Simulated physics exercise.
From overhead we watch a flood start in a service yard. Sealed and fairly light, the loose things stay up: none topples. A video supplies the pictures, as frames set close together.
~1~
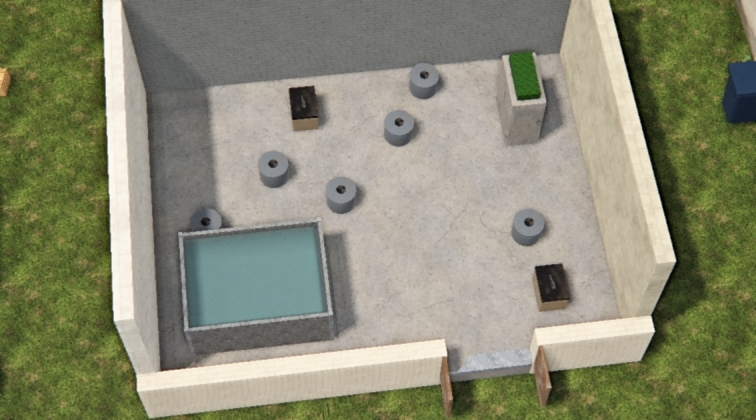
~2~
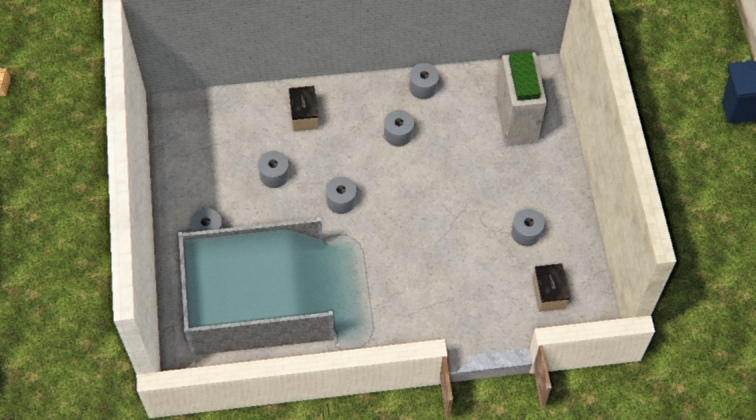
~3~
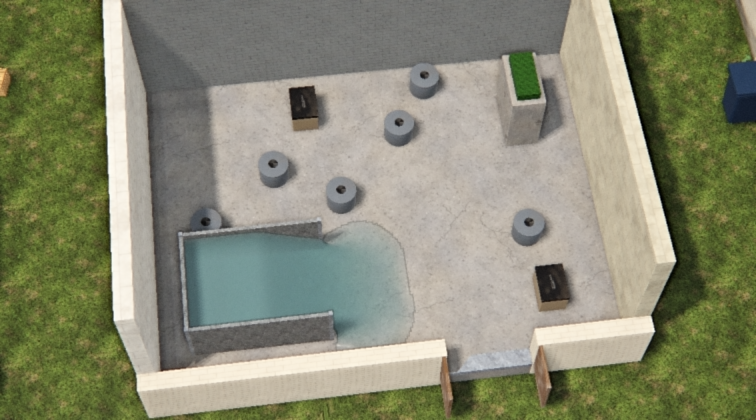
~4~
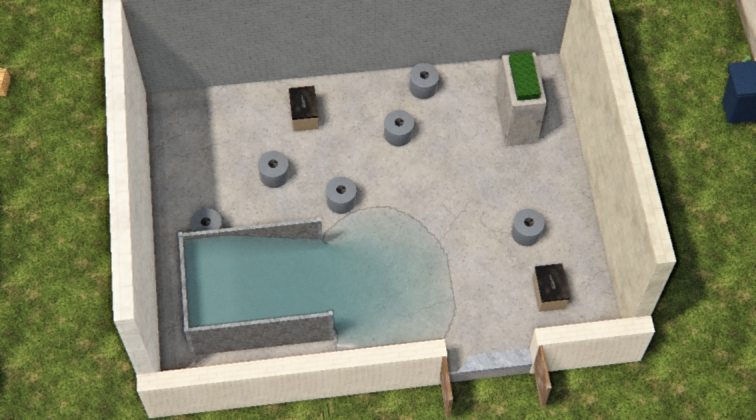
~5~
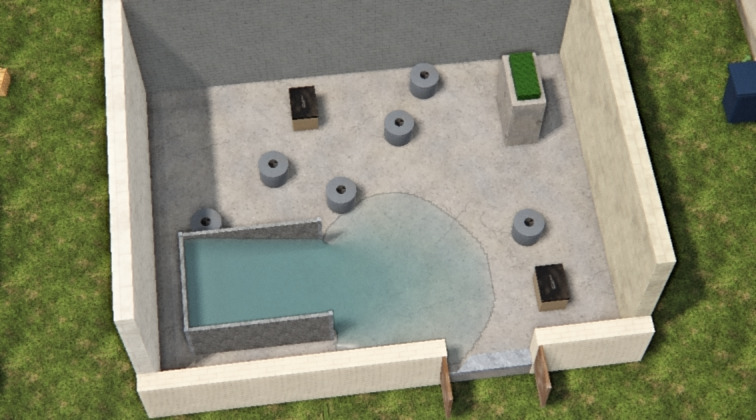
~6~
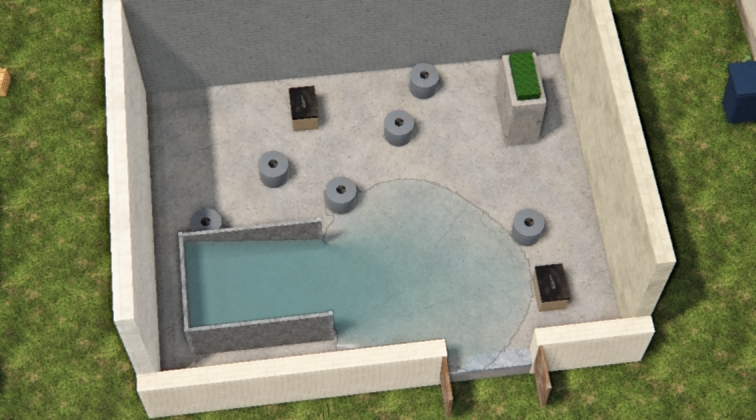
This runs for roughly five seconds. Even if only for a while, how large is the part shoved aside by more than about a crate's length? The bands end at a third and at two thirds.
I expect the share pushed well aside to be a third to two thirds.
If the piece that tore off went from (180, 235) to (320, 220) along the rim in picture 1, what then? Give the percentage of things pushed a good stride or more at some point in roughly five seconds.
About 90 %.
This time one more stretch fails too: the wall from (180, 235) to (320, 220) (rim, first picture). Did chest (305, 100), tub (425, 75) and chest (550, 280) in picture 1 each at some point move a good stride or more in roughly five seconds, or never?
The first: Got that far; the second: Got that far; the third: Never got that far.
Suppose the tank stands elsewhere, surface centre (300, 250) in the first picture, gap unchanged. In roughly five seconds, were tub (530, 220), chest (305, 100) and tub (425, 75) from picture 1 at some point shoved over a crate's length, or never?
Lab note - in sequence: Displaced that much; less than that; displaced that much.
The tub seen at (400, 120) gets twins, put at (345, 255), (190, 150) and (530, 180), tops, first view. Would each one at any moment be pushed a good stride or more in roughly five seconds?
In order: Shoved clear, hardly budges, then shoved clear.
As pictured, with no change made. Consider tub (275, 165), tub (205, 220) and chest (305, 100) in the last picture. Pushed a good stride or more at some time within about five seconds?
Sequence check gives below that mark, next below that mark, finally below that mark.
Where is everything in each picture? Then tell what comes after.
The first picture shows a tub at (399, 122) rests on the ground; a chest at (303, 102) rests on the ground; 0 of 8 have shifted.
The second picture shows a tub at (399, 122) rests on the ground; a chest at (303, 102), on the bottom; 0 of 8 have shifted.
The third picture shows a tub at (399, 122) rests on the ground; a chest at (303, 102) rests on the ground; 0 of 8 have shifted.
The fourth picture shows a tub at (399, 122), on the bottom; a chest at (303, 102) rests on the ground; 0 of 8 have shifted.
The fifth picture shows a tub at (399, 122) rests on the ground; a chest at (303, 102) rests on the ground; 0 of 8 have shifted.
The sixth picture shows a tub at (399, 122) rests on the ground; a chest at (303, 102) rests on the ground; 0 of 8 have shifted.
A moment on, 0 of 8 are well off their spots; 0 afloat.
Next, 2 of 8 are well off their spots; 2 afloat.
Later, 2 of 8 are well off their spots; 2 afloat.
In the end, 4 of 8 are well off their spots, and 4 have been at some point; 4 afloat.
